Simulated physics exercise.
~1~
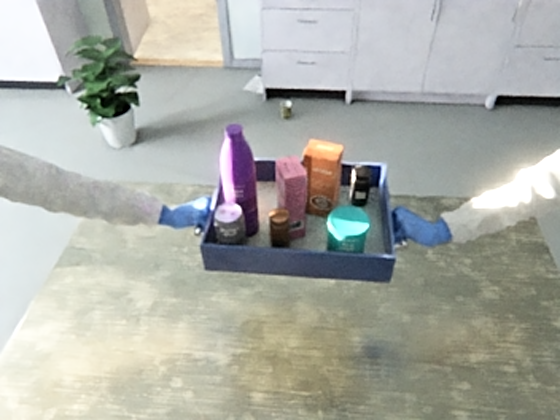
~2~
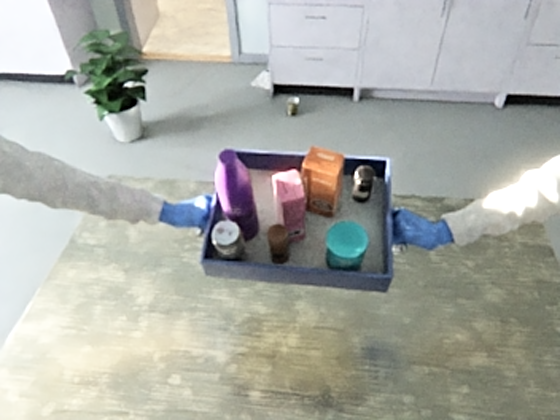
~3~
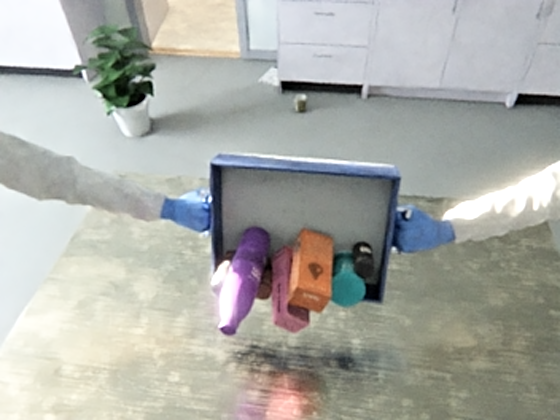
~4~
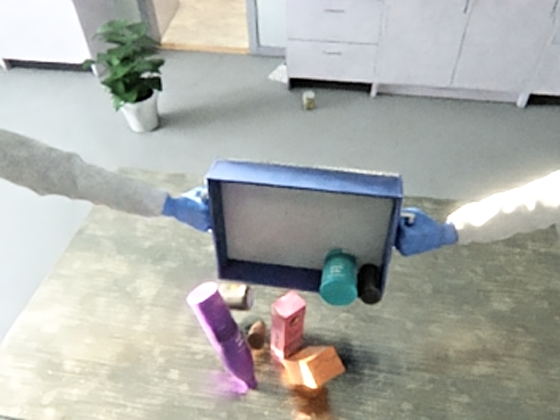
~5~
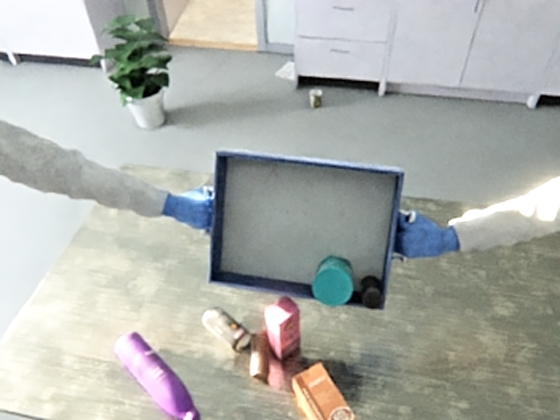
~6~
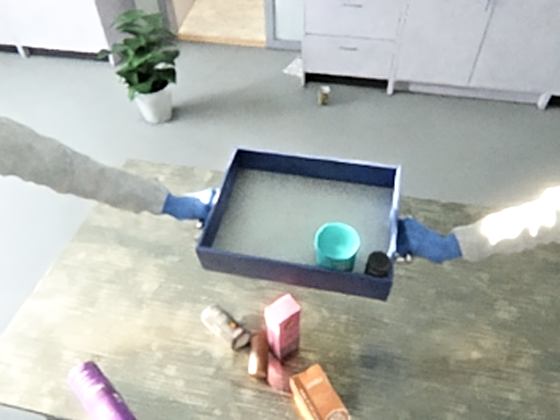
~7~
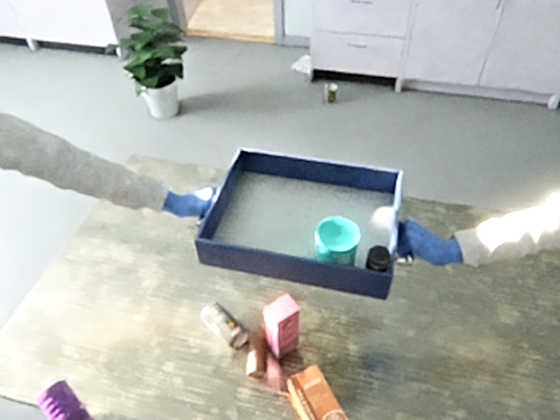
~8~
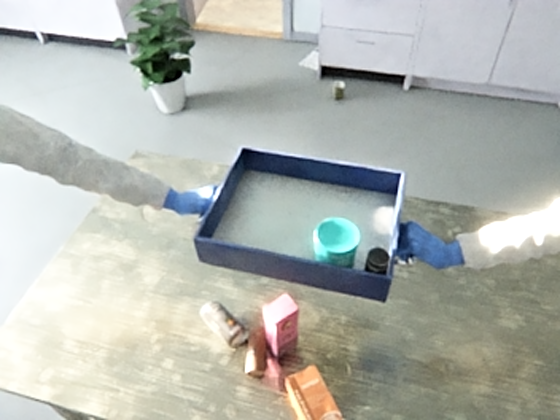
Above a wooden table in a room with cabinets and a potted plant, two gloved hands tipped a blue tray until five containers tumbled out, then leveled it, with the turquoise tub and black bottle still inside as the purple bottle rolled away left.
